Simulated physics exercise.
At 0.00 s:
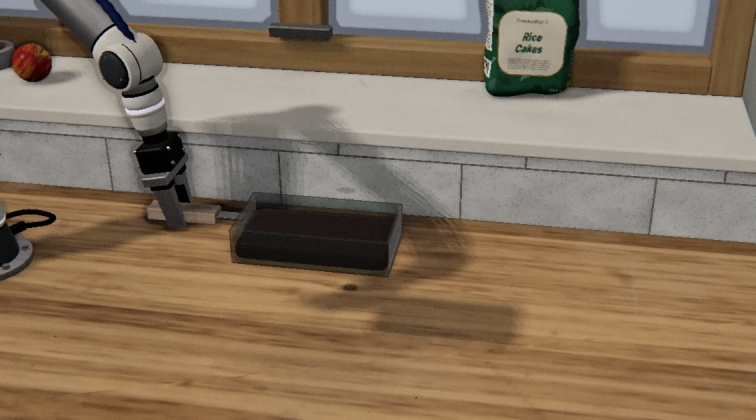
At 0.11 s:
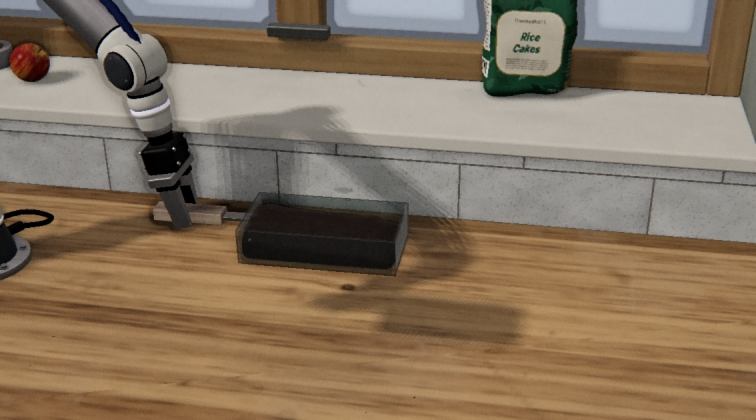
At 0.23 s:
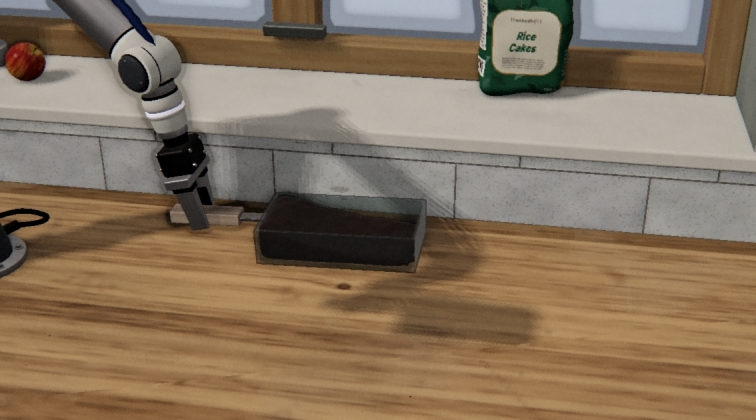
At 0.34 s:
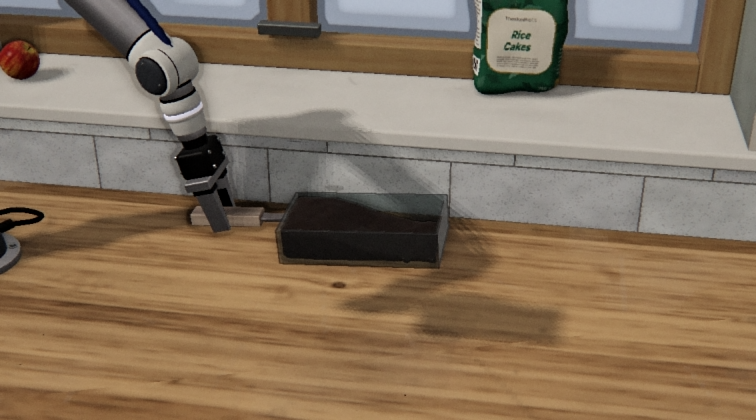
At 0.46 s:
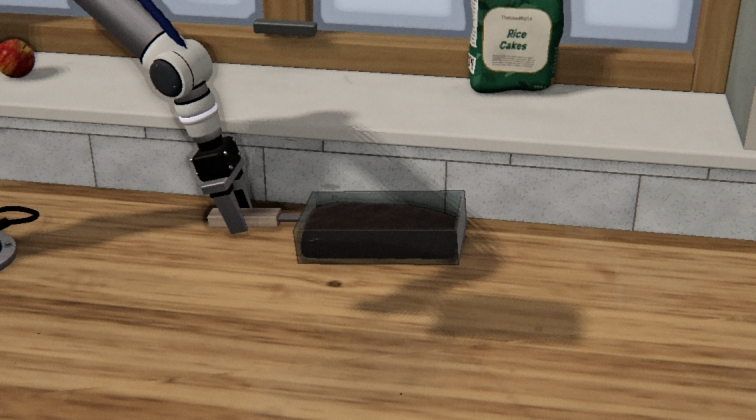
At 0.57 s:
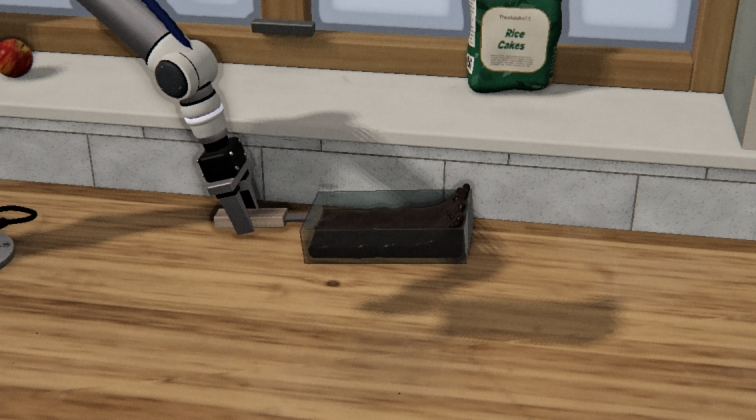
A robot arm slid a clear dish of dark coffee to the right across a wooden counter, and the liquid sloshed, leveled out, then rose up against the dish's right end.
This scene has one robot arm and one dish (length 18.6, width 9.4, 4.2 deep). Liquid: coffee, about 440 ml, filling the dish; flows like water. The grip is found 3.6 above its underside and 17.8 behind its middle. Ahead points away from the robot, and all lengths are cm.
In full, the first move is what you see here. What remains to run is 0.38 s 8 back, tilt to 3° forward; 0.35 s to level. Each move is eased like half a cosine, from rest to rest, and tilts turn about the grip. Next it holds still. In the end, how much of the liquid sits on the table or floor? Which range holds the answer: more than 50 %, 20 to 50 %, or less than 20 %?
The range is less than 20 %.
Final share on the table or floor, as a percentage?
Around 12 %.
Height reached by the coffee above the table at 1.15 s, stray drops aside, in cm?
Roughly 20 cm above the table.
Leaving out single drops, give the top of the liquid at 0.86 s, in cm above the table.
19 cm.
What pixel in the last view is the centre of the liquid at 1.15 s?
Around (299, 237).
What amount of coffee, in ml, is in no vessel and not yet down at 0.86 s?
About 15 ml.
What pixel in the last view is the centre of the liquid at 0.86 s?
I'd point to around (351, 246).
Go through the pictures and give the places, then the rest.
In the first picture, the dish floor at (319, 246), level; upper third of the coffee around (321, 232), from x 235 to 395, top at y 210; 440 ml in the dish.
In the second picture, the dish floor at (325, 246), level; upper third of the coffee around (304, 229), from x 245 to 405, top at y 205.
In the third picture, the dish floor at (343, 245), tilted 2° backward; upper third of the coffee around (298, 223), from x 260 to 420, top at y 195.
In the fourth picture, the dish floor at (366, 242), tilted 4° backward; upper third of the coffee around (325, 220), from x 280 to 445, top at y 200.
In the fifth picture, the dish floor at (384, 240), tilted 5° backward; upper third of the coffee around (380, 224), from x 305 to 460, top at y 205.
In the sixth picture, the dish floor at (391, 240), tilted 6° backward; upper third of the coffee around (445, 222), from x 310 to 470, top at y 185; 440 ml in the dish.
After 0.86 s, tilted 2° forward, liquid up to 19 above the table; 410 ml in the dish, 10 ml on the table or floor, 15 ml in the air or running down outside.
After 1.15 s, tilted 1° forward, liquid up to 24 above the table; 385 ml in the dish, 25 ml on the table or floor, 25 ml in the air or running down outside.
After 1.50 s, level, liquid up to 20 above the table; 385 ml in the dish, 55 ml on the table or floor, 5 ml in the air or running down outside.
After 2.30 s, level, liquid up to 19 above the table; 380 ml in the dish, 55 ml on the table or floor.
In the end, 380 ml in the dish, 55 ml on the table or floor. That is 13 % on the table or floor.
